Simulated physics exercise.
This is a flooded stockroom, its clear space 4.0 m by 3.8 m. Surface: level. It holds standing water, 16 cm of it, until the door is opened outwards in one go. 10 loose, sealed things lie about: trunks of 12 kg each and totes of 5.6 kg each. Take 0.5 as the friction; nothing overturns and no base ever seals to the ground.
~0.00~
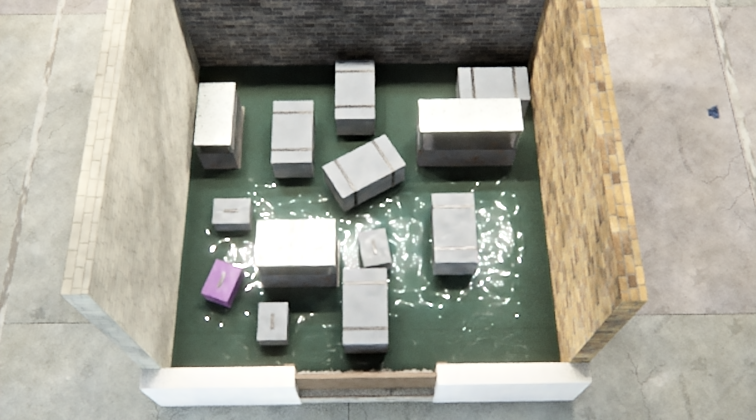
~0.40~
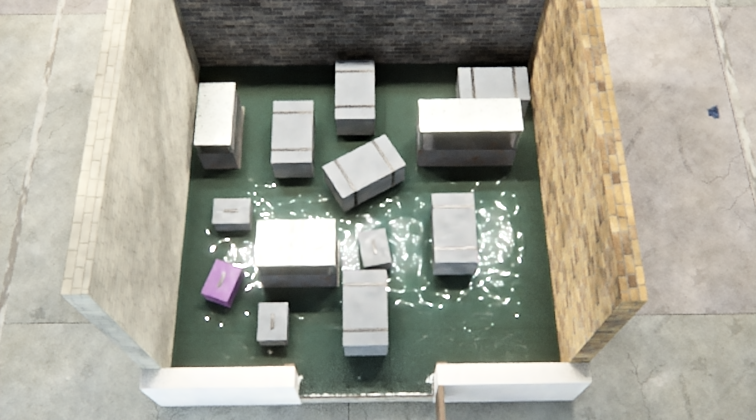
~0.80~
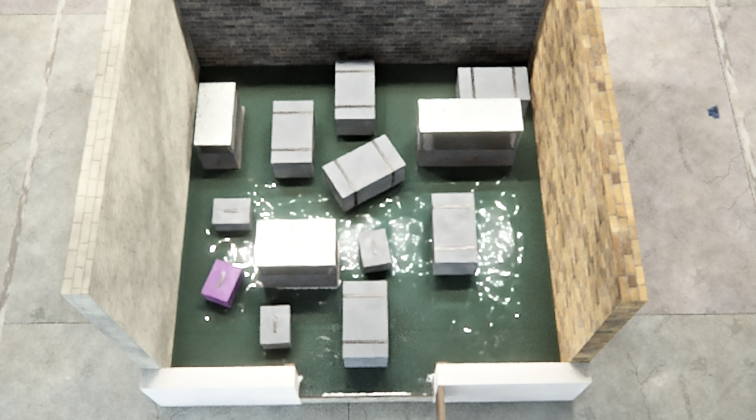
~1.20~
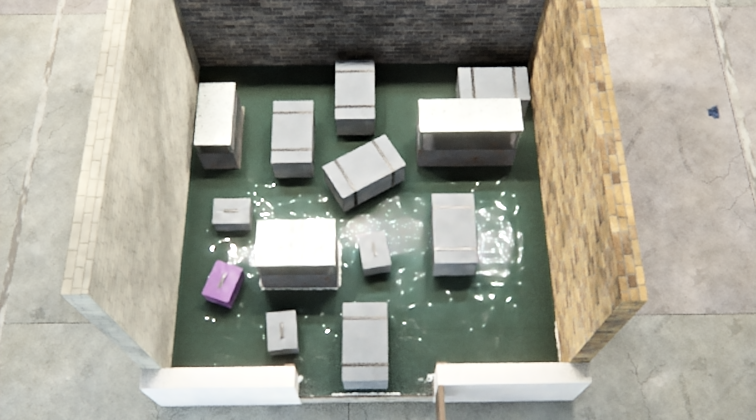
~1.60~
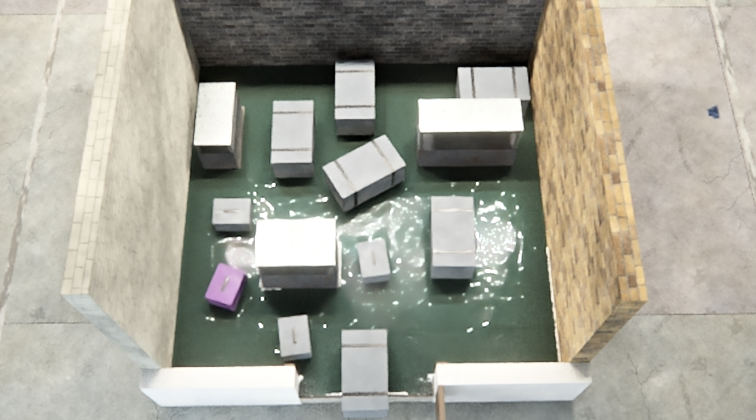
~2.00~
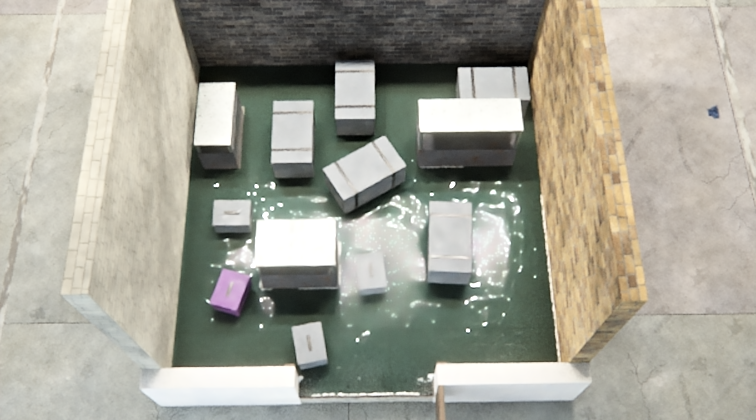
Grey trunk slides out through the front opening of a flooded stockroom, as small grey and purple totes drift slightly behind it.
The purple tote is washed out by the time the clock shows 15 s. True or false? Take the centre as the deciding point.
True.
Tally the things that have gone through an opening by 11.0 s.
I get 7 in all.
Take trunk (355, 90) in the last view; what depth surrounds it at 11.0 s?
About 10 cm.
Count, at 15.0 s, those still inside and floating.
The number is 3.
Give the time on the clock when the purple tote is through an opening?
At about 6.5 s.
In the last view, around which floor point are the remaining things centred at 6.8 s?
The centre sits near (367, 240).
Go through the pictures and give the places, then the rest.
The purple tote at (222, 280), afloat; 16 cm deep round most things; 0 of 10 have shifted, in the first picture.
The purple tote at (222, 280) floats; 16 cm deep round most things; 0 of 10 have shifted, in the second picture.
The purple tote at (222, 280), afloat; about 2120 L in view; 1 of 10 have shifted, in the third picture.
The purple tote at (222, 281), afloat; 16 cm deep round most things; 2 of 10 have shifted, in the fourth picture.
The purple tote at (225, 284), afloat, 5 cm from its start; about 2050 L in view; 4 of 10 have shifted, in the fifth picture.
The purple tote at (230, 289) floats, 13 cm from its start; 15 cm deep round most things; 5 of 10 have shifted, in the sixth picture.
After 3.0 s the purple tote is near (250, 313), 0.5 m from its start, afloat; 2 of 10 are out; 8 afloat.
After 6.8 s the purple tote has gone out; 4 of 10 are out; 6 afloat.
After 11.0 s the purple tote has gone out; 7 of 10 are out; 3 afloat.
After 15.0 s the purple tote has gone out; 7 of 10 are out; 3 afloat.
